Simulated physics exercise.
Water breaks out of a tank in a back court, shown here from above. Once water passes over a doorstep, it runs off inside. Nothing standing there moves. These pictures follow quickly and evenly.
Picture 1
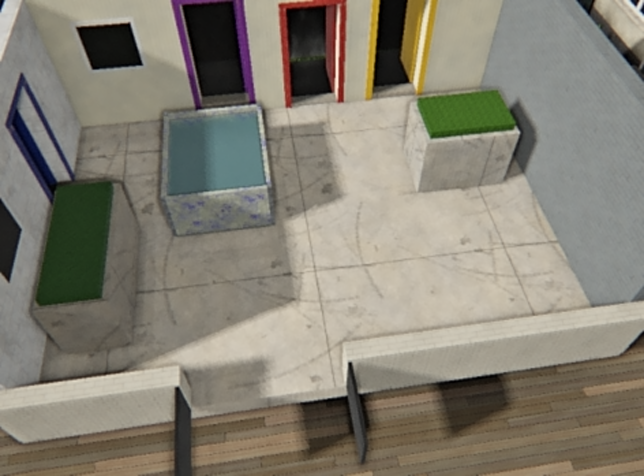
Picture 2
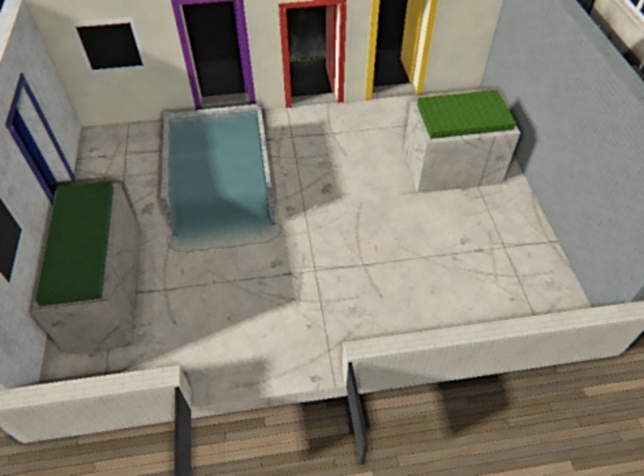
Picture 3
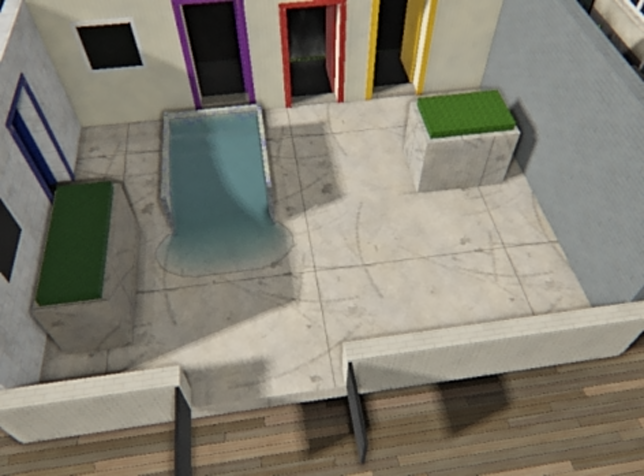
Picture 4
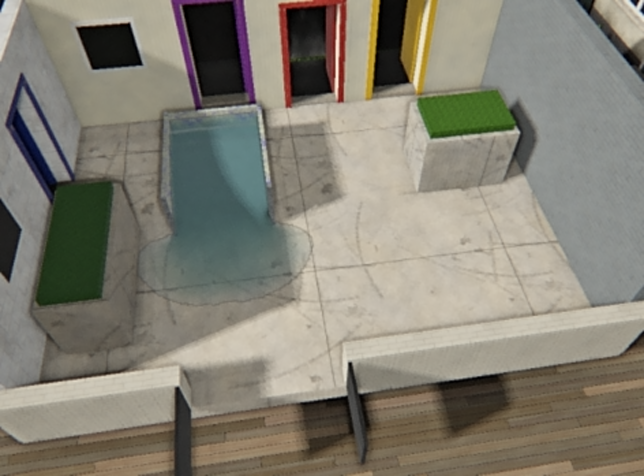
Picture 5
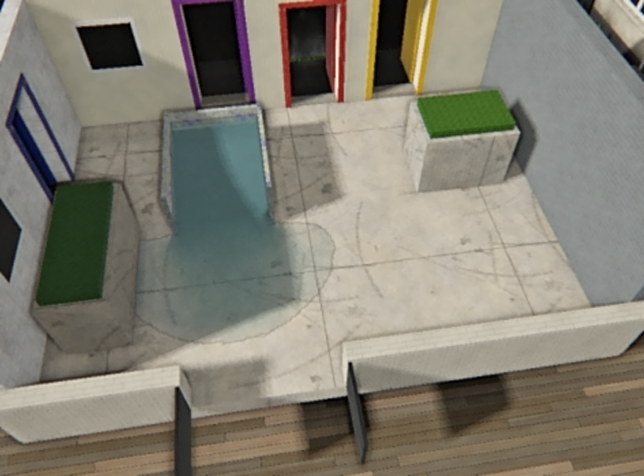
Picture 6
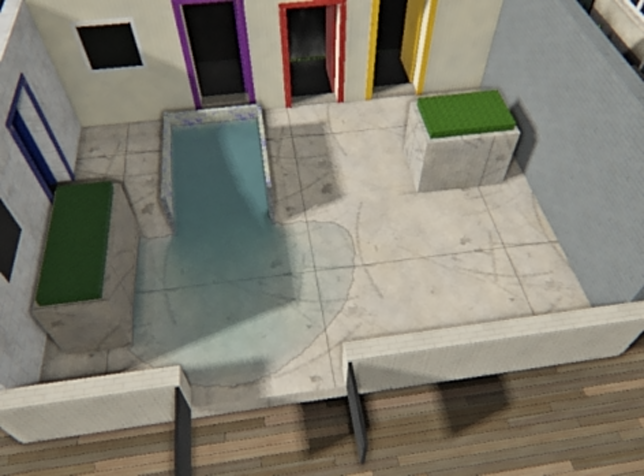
Water pours from the front of a tank and spreads across the pale courtyard floor.
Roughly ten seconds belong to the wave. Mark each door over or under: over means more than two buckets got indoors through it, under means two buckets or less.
Yellow door - under, red door - under, blue door - under, purple door - under.
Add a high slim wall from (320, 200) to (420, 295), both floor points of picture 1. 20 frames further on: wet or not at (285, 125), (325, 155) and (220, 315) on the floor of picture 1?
Results in order: Bone-dry / bone-dry / swamped.
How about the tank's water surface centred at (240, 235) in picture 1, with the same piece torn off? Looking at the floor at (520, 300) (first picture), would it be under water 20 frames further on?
Point status: Waterlogged.
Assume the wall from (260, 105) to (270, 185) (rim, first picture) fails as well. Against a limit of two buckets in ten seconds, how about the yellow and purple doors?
Here the yellow door gets too much, and the purple door keeps within bounds.
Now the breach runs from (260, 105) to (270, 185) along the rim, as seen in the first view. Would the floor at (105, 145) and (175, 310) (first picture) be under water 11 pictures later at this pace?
Still dry and Still dry.
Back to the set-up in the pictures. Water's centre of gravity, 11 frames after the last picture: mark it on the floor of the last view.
It is around (224, 270).
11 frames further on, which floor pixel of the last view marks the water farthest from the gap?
I'd put it around (544, 340).
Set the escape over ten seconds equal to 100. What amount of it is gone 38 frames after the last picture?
Close to 90 per cent.
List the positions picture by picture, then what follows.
In the first frame, the tank at (215, 152) is whole and still.
In the second frame, water pours out at (222, 217) and has run to (171, 238).
In the third frame, the front is at (167, 263), out from the gap at (223, 219).
In the fourth frame, water pours out at (223, 220) and has run to (166, 293).
In the fifth frame, the front is at (191, 337), out from the gap at (223, 220).
In the sixth frame, water pours out at (223, 220) and has run to a hidden place.
A moment on, water covers 30 % of the floor; the yellow door not reached, the red door not reached, the blue door not reached, the purple door not reached.
Next, water covers 35 % of the floor; the yellow door not reached, the red door not reached, the blue door not reached, the purple door not reached.
Then, water covers 40 % of the floor; the yellow door not reached, the red door not reached, the blue door wet at the sill, nothing in, the purple door not reached.
Later, water covers 60 % of the floor; the yellow door not reached, the red door not reached, the blue door under two buckets in, the purple door wet at the sill, nothing in.
In the end, water covers 80 % of the floor; the yellow door not reached, the red door wet at the sill, nothing in, the blue door under two buckets in, the purple door wet at the sill, nothing in.
